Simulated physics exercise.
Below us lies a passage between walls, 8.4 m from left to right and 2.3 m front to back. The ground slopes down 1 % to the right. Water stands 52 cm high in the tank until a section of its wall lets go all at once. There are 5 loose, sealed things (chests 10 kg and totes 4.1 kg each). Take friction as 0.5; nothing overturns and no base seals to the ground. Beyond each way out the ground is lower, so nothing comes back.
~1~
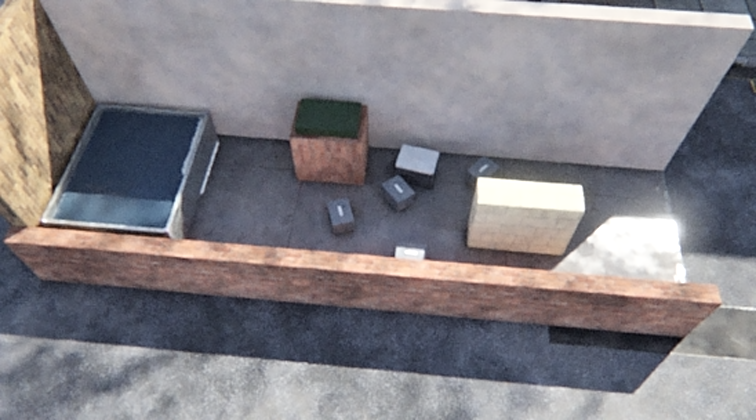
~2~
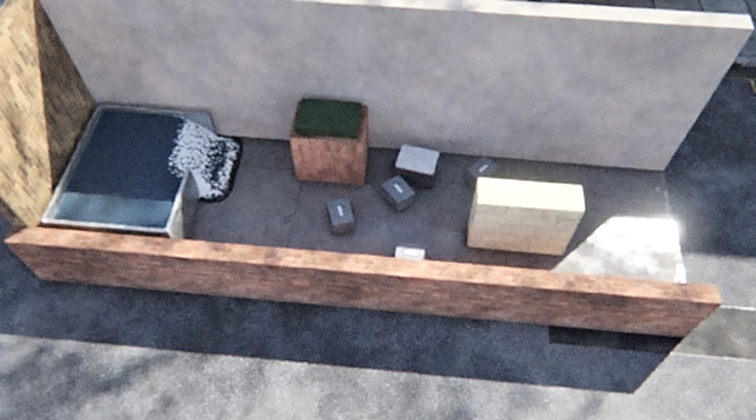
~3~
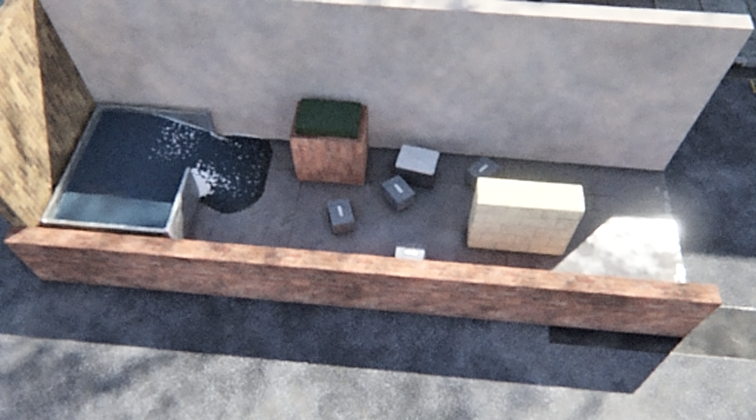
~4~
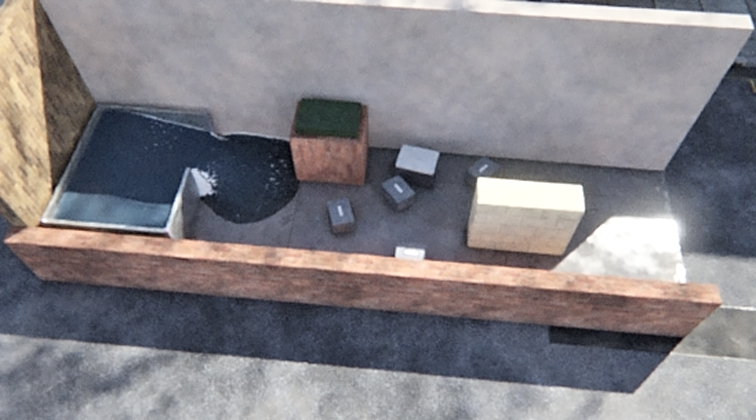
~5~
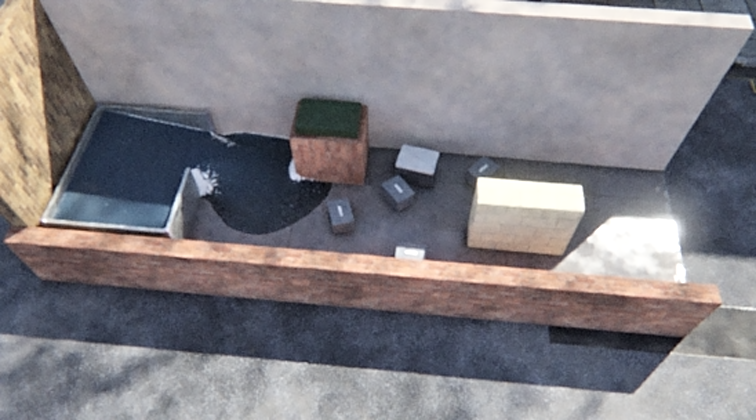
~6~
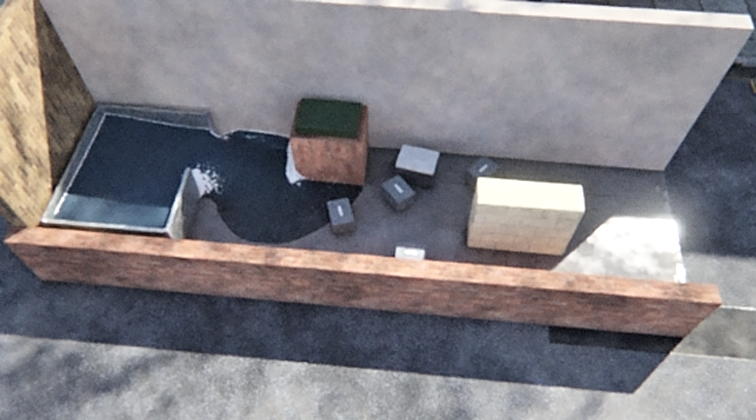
In a walled passage, dark water pours from a tank and spreads right around a brick block.
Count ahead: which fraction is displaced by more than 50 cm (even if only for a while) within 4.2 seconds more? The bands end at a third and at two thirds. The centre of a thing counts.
Share: At least two thirds.
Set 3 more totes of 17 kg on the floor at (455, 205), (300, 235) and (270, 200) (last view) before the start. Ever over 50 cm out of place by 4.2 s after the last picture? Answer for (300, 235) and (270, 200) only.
In that order: More, past it.
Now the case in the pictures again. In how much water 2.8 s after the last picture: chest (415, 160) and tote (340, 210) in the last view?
Roughly 2 and 9 cm.
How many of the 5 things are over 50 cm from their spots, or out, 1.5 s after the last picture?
By then 3.
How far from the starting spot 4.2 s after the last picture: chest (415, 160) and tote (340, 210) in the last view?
In turn: 0 cm, gone out.
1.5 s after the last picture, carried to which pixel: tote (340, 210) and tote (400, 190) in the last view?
Near (447, 246) and (451, 192).
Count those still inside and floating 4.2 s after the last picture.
1 of them.
Then, 0.4 s after the last picture 0 of 5 are over 50 cm from their spots; 0 afloat.
Then, 1.5 s after the last picture 3 of 5 are over 50 cm from their spots; 2 afloat.
Then, 2.8 s after the last picture 3 of 5 are over 50 cm from their spots; 2 afloat.
Then, 4.2 s after the last picture 4 of 5 are over 50 cm from their spots, and 4 have been at some point; 1 afloat.
